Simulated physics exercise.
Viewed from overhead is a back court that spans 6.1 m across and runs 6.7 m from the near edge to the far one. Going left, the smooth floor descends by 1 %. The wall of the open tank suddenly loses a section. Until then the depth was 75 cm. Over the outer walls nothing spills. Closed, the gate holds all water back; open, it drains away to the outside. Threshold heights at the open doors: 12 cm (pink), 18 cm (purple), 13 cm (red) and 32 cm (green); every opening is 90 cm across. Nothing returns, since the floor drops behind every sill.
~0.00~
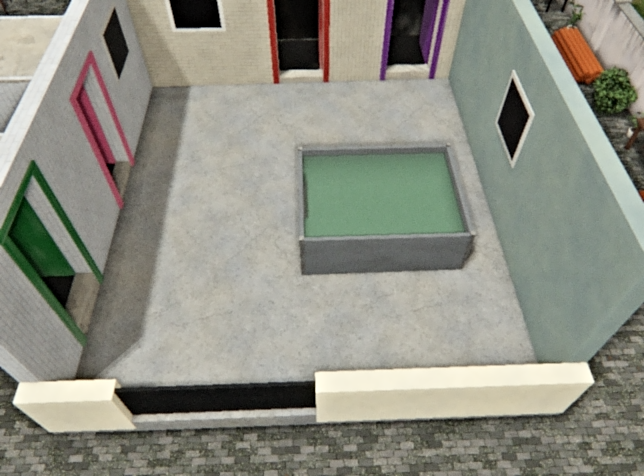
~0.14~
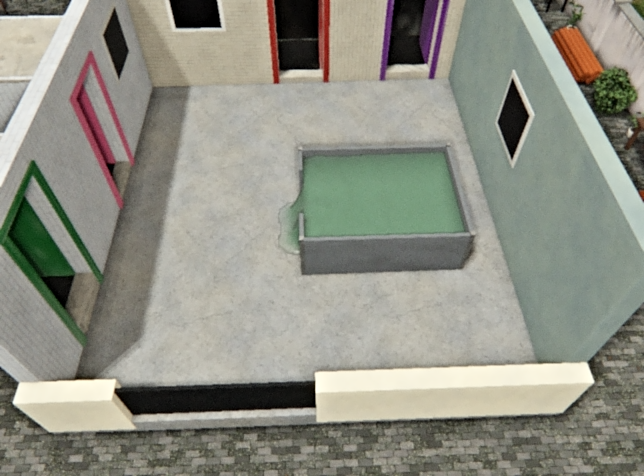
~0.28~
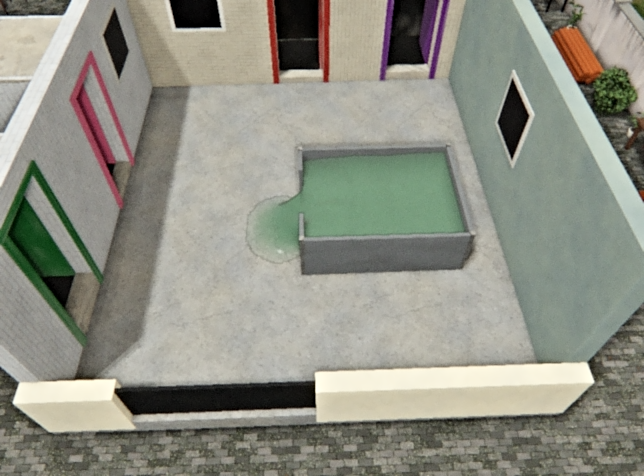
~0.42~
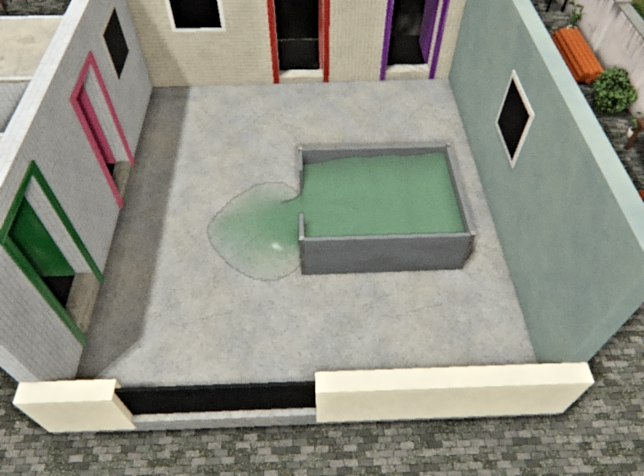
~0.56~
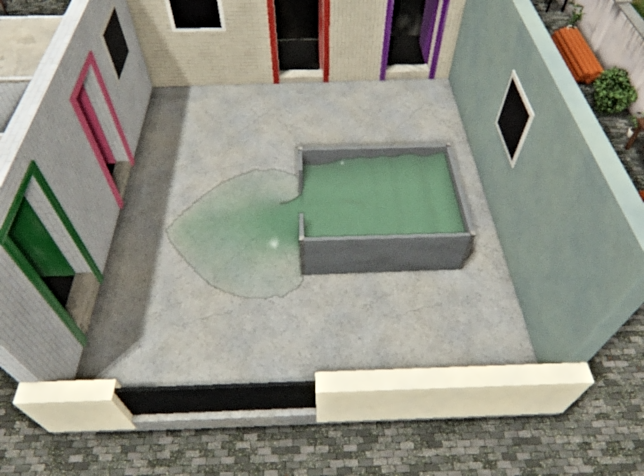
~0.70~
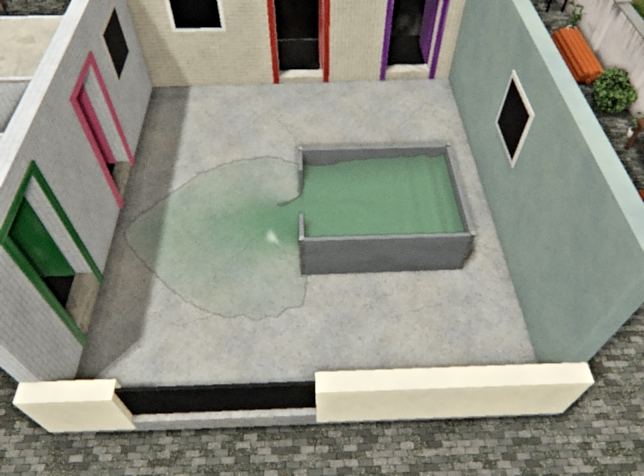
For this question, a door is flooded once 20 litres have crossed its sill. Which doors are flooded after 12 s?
In the end at the pink door the inflow will be out of bounds; at the purple door the inflow will be within bounds; at the red door the inflow will be within bounds; at the green door the inflow will be within bounds.
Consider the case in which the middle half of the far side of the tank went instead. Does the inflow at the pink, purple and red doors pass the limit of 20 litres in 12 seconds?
Compared with the limit, pink is lower, purple is higher and red is higher.
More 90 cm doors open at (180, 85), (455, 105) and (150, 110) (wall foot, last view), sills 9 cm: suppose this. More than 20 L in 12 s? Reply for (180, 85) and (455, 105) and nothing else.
Well, the first is beyond the mark and the second is shy of the mark.
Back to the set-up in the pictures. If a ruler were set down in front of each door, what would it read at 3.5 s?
Depths: Pink door 19 cm, purple door 0 cm, red door 2 cm, green door 16 cm.
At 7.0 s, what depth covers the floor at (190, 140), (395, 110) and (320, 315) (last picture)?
Around 6 cm, 2 cm and 3 cm, in the order given.
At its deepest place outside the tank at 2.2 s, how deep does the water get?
Max around 38 cm.
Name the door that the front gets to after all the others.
Door: Purple.
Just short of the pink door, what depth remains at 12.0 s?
8.5 cm.
After 1.4 s water covers 30 % of the floor and is deepest (42 cm) near (295, 223); pink door 24 cm at the sill, 8 L in, purple door not reached, red door not reached, green door 22 cm at the sill, 0 L in.
After 2.2 s water covers 40 % of the floor and is deepest (38 cm) near (73, 392); pink door 27 cm at the sill, 56 L in, purple door not reached, red door not reached, green door 26 cm at the sill, 0 L in.
After 3.5 s water covers 45 % of the floor and is deepest (28 cm) near (152, 91); pink door 19 cm at the sill, 113 L in, purple door not reached, red door 2 cm at the sill, 0 L in, green door 16 cm at the sill, 0 L in.
After 7.0 s water covers 95 % of the floor and is deepest (15 cm) near (148, 108); pink door 11 cm at the sill, 142 L in, purple door 3 cm at the sill, 0 L in, red door 5 cm at the sill, 0 L in, green door 13 cm at the sill, 0 L in.
After 12.0 s water covers 95 % of the floor and is deepest (11 cm) near (355, 85); pink door 9 cm at the sill, 143 L in, purple door 10 cm at the sill, 0 L in, red door 4 cm at the sill, 0 L in, green door 9 cm at the sill, 0 L in.
